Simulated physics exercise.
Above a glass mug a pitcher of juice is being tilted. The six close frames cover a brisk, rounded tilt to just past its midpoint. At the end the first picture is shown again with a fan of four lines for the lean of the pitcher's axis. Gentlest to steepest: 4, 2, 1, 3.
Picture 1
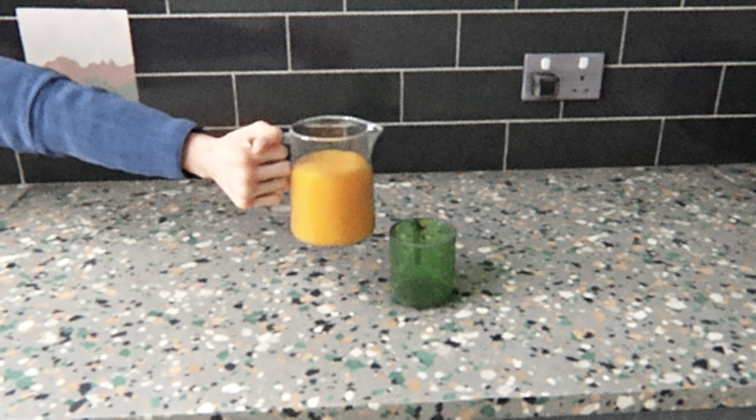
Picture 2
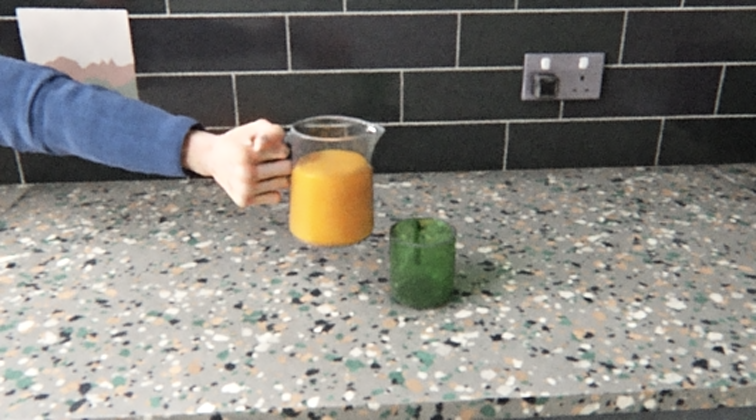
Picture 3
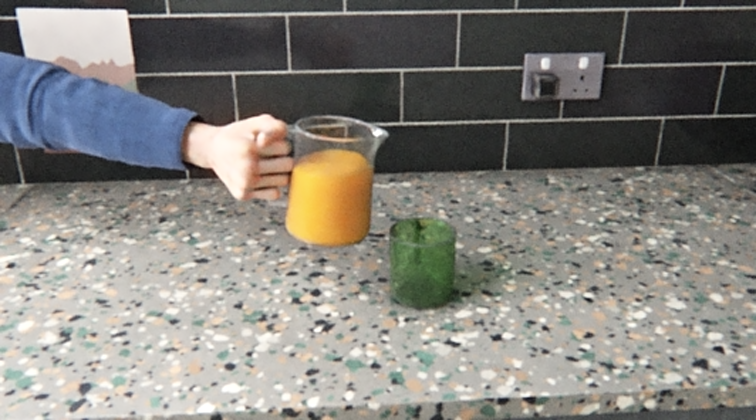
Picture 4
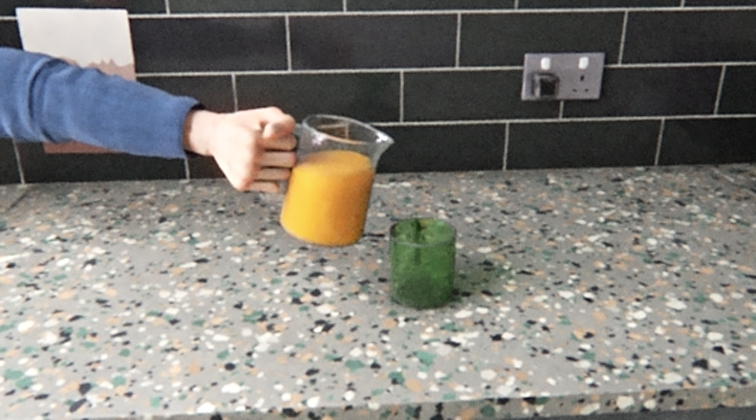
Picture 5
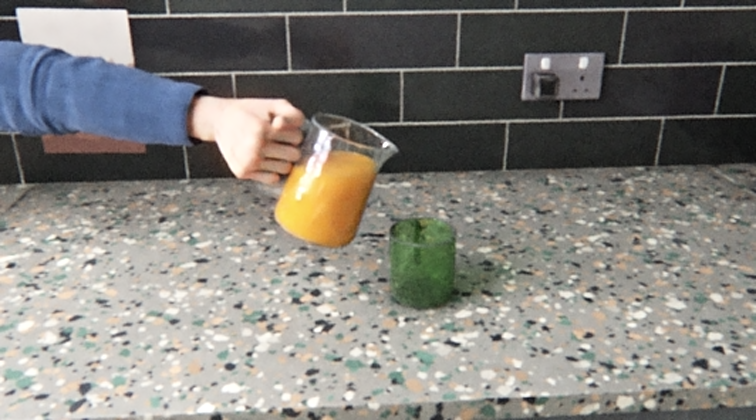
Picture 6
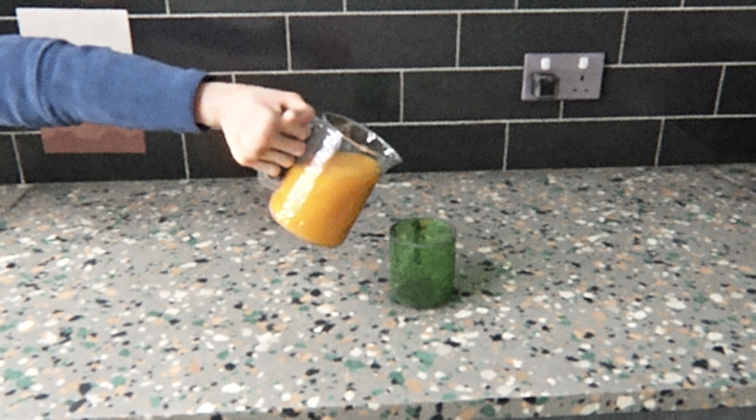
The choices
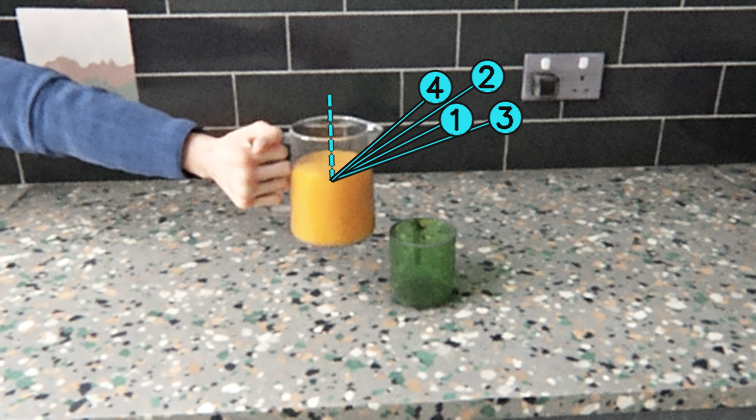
The footage shows a hand in a blue sleeve holding a glass pitcher of orange juice upright near a green glass mug on a speckled countertop, then gradually tilting the pitcher to the right, with no juice leaving it.
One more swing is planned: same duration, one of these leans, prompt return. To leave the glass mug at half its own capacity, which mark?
Use mark 3.
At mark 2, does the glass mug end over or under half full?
Under.
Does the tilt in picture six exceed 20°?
Yes.
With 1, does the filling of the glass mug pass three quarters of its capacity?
No, it does not.
On the marked copy, 1 at (440, 125); 2 at (473, 86); 3 at (489, 122); 4 at (424, 100).
With 1, the glass mug ends with about 32 % of what it can hold.
With 2, the glass mug ends with about 19 % of what it can hold.
With 3, the glass mug ends with about 50 % of what it can hold.
With 4, the glass mug ends with about 9 % of what it can hold.
